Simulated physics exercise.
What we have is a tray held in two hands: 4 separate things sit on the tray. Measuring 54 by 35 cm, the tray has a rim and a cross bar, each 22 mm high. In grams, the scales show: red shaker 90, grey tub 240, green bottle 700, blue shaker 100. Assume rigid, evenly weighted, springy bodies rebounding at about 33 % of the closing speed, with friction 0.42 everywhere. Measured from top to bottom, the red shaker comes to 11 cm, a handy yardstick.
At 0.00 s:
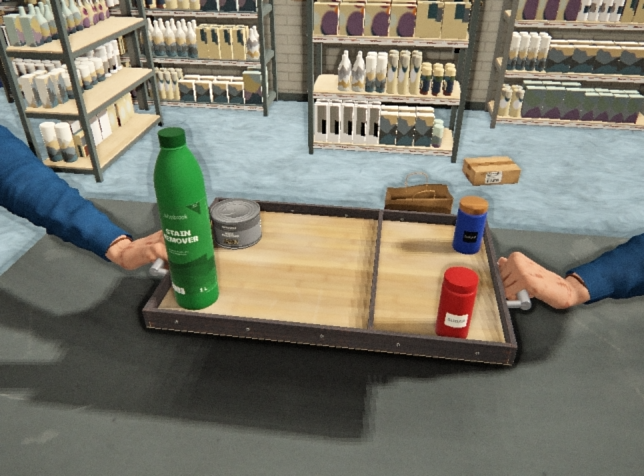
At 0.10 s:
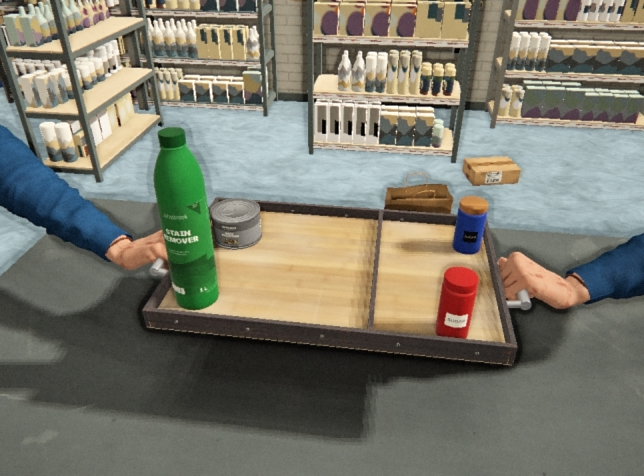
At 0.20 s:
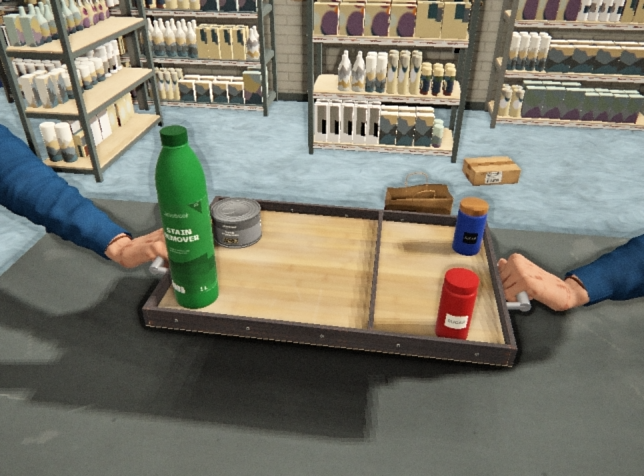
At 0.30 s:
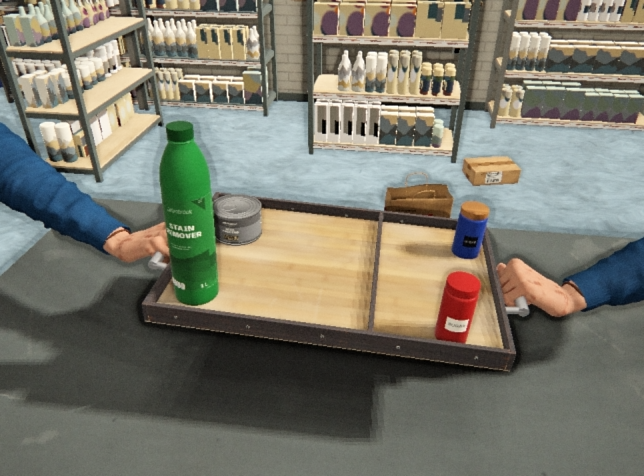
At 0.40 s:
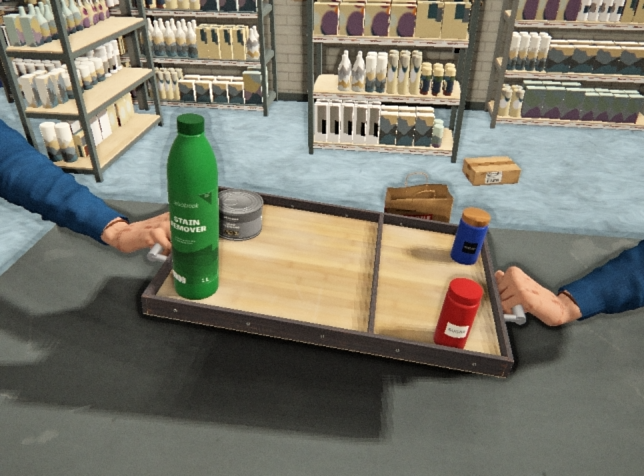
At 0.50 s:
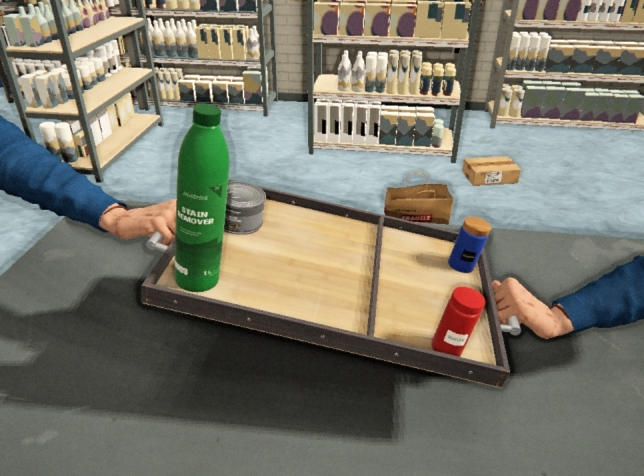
Two hands holding a wooden tray with a green bottle, grey tub and red and blue shakers, gradually tilting its right side down.
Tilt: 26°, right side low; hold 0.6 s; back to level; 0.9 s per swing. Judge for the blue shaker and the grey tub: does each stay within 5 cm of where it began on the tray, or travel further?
Blue shaker: Stays within, grey tub: Travels further.
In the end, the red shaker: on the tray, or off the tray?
Red shaker: Goes out of bounds.
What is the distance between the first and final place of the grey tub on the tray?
Displacement: Approx. 22 cm.
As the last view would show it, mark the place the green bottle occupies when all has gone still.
Near (412, 288).
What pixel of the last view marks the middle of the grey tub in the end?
The resting point is around (352, 232).
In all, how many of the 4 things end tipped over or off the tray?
Total: 2.
By 1.00 s, tray tilted 26°, right edge down; green bottle rocked 62° off its seat.
By 1.30 s, tray tilted 26°, right edge down; red shaker now off the tray; grey tub 8 cm from its spot near (293, 206); green bottle on its side.
By 1.50 s, tray tilted 26°, right edge down; grey tub 16 cm from its spot near (330, 224); green bottle on its side.
By 2.10 s, tray tilted 10°, right edge down; grey tub 22 cm from its spot near (354, 234); green bottle on its side.
When it is over (3.0 s), off the tray, red shaker; lying over on the tray, green bottle; not toppled but over 5 cm from the start, grey tub; blue shaker within 5 cm of the start. End places, in pixels of the last picture, blue shaker near (475, 226), grey tub near (351, 232).
